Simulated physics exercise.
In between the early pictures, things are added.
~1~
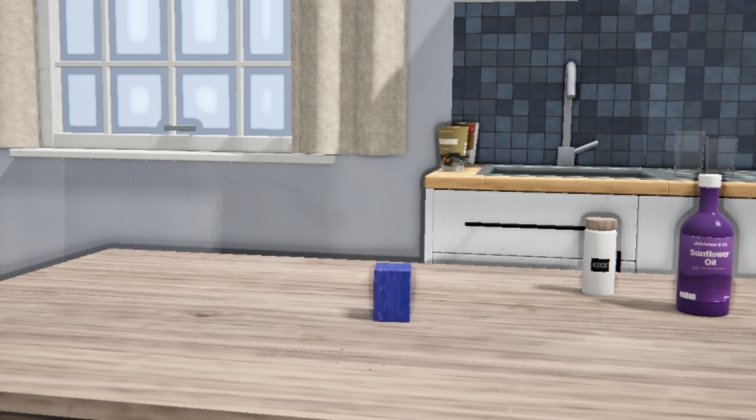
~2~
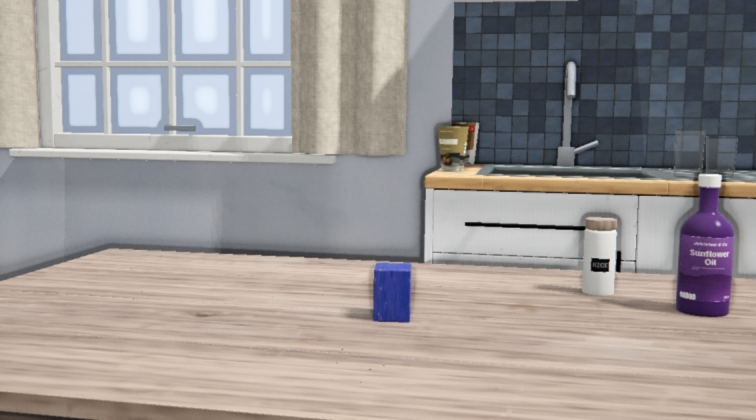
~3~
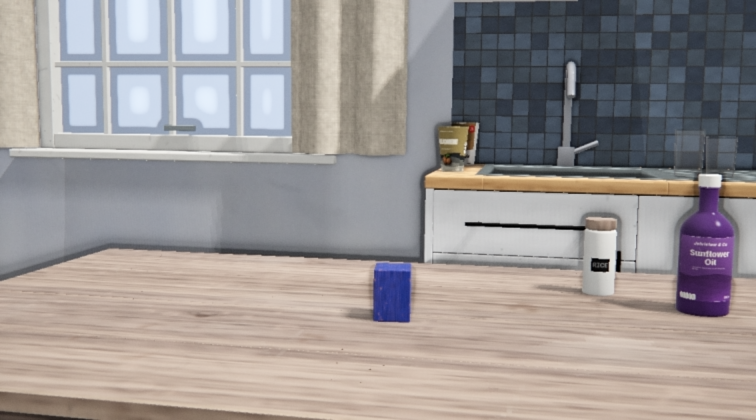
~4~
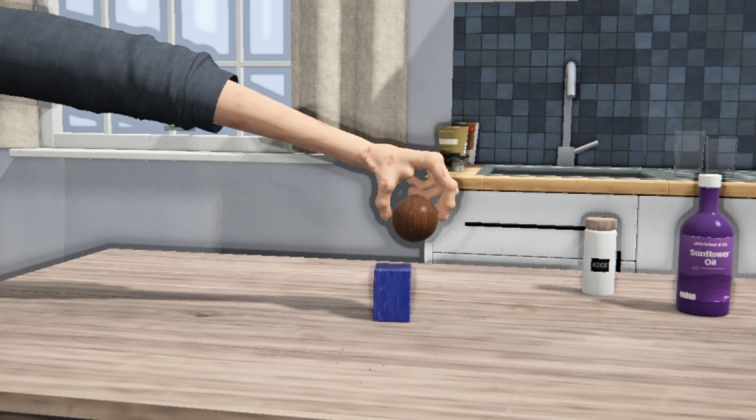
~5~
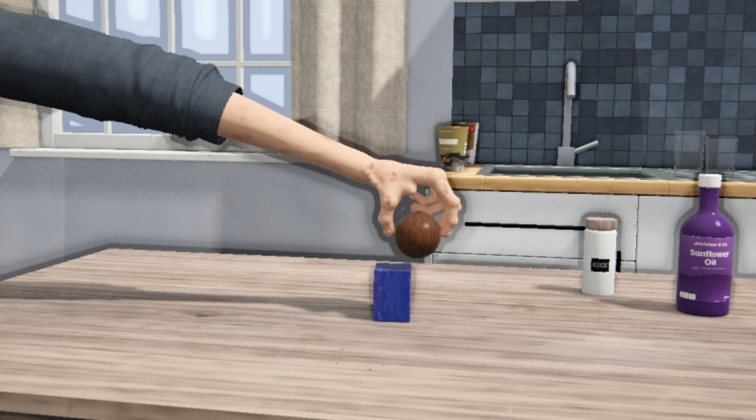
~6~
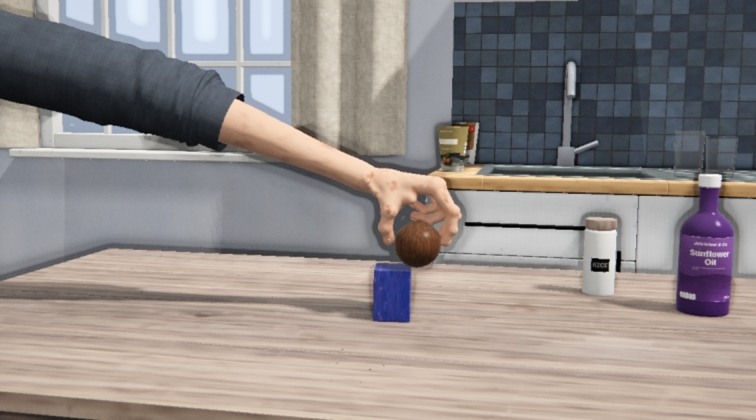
A hand lowers a round brown onion toward a blue block on a wooden table.
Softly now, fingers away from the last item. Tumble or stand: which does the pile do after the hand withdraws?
Well, the stack doesn't stay in one piece.
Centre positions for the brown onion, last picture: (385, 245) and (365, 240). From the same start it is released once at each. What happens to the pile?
First case - pile steady; second case - pile falls.
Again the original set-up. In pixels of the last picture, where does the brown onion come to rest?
End position: Approximately (450, 297).
Then, 0.30 s after the last picture, brown onion rolled a little near (431, 254).
Then, 0.40 s after the last picture, brown onion now fallen.
At rest, fallen, brown onion; the other 3 in place. Seen from the same camera at the end, brown onion near (451, 297). The pile loses its balance.
